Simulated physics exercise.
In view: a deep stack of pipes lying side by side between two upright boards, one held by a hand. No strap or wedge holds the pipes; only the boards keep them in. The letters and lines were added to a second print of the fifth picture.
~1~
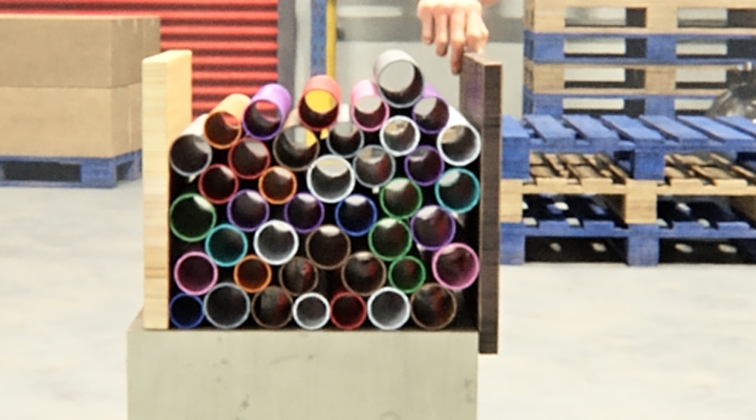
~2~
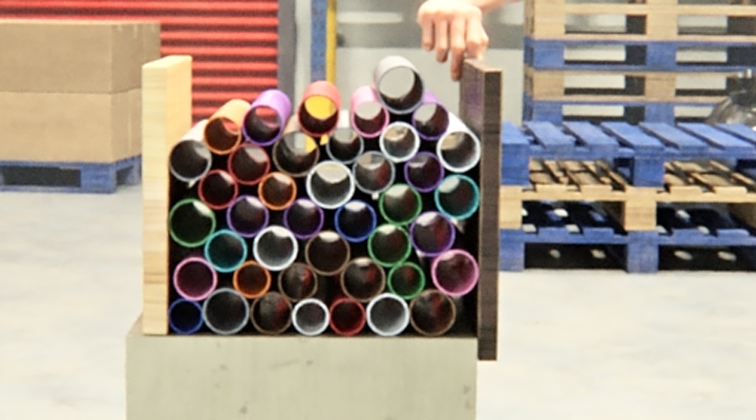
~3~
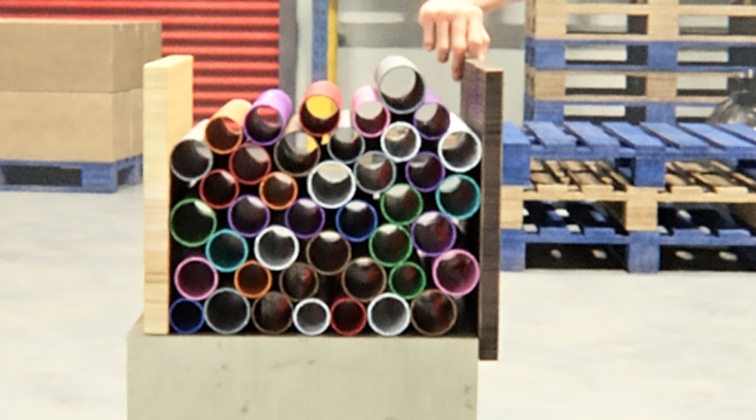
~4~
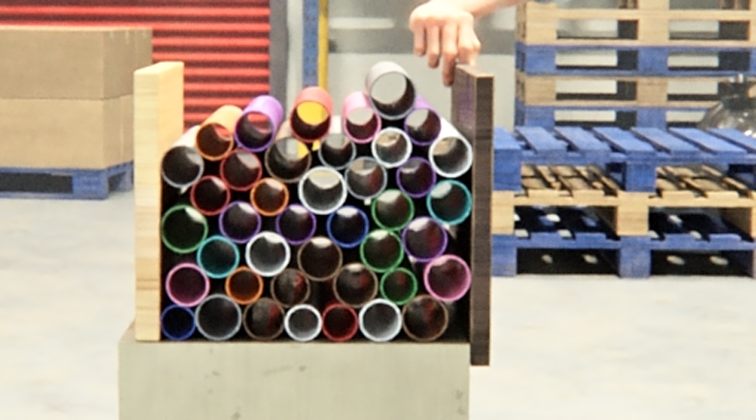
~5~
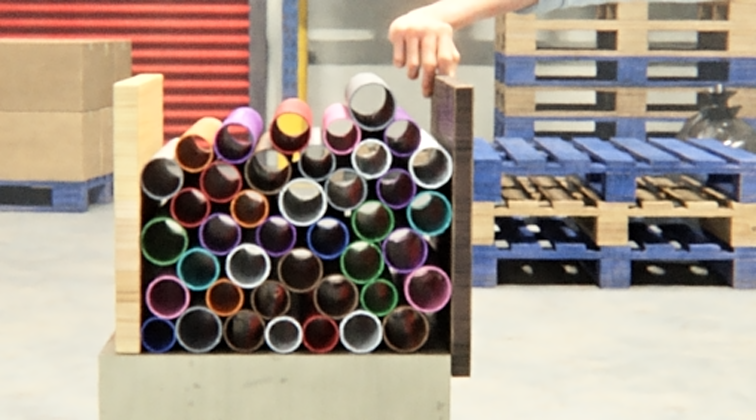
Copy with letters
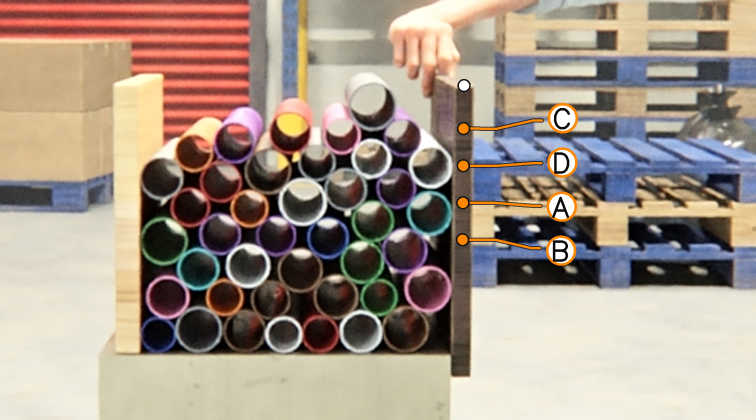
At the start, many colourful pipes lie stacked between two upright boards on a grey block, a hand gripping the top of the right board. The stack stays almost unchanged as the hand remains there, then the whole view shifts slightly, leaving everything a little further left and lower.
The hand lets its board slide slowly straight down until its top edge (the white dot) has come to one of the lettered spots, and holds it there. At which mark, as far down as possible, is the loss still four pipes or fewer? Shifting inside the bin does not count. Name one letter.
B is the limit.
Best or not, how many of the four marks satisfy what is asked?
Four of them.
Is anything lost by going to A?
Yes, at A.
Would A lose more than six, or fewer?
It loses fewer than six.
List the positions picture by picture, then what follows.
The first picture shows a pink pipe (370, 113); a grey pipe (402, 83); side board (477, 190).
The second picture shows side board (477, 197).
The third picture shows a white pipe (389, 314); a pink pipe (457, 273).
The fourth picture shows a white pipe (268, 254); a purple pipe (240, 222).
The fifth picture shows a white pipe (303, 202); a white pipe (431, 166); a pink pipe (342, 136).
On the marked copy, A at (463, 203); B at (462, 239); C at (463, 129); D at (463, 166); the white dot at (464, 86).
With B. Early on, top of the board (453, 156).
Further on, top of the board (452, 236).
At the end, top of the board (452, 239), three out over the board.
As for the rest, A three out over the board; C none out over the board; D none out over the board.
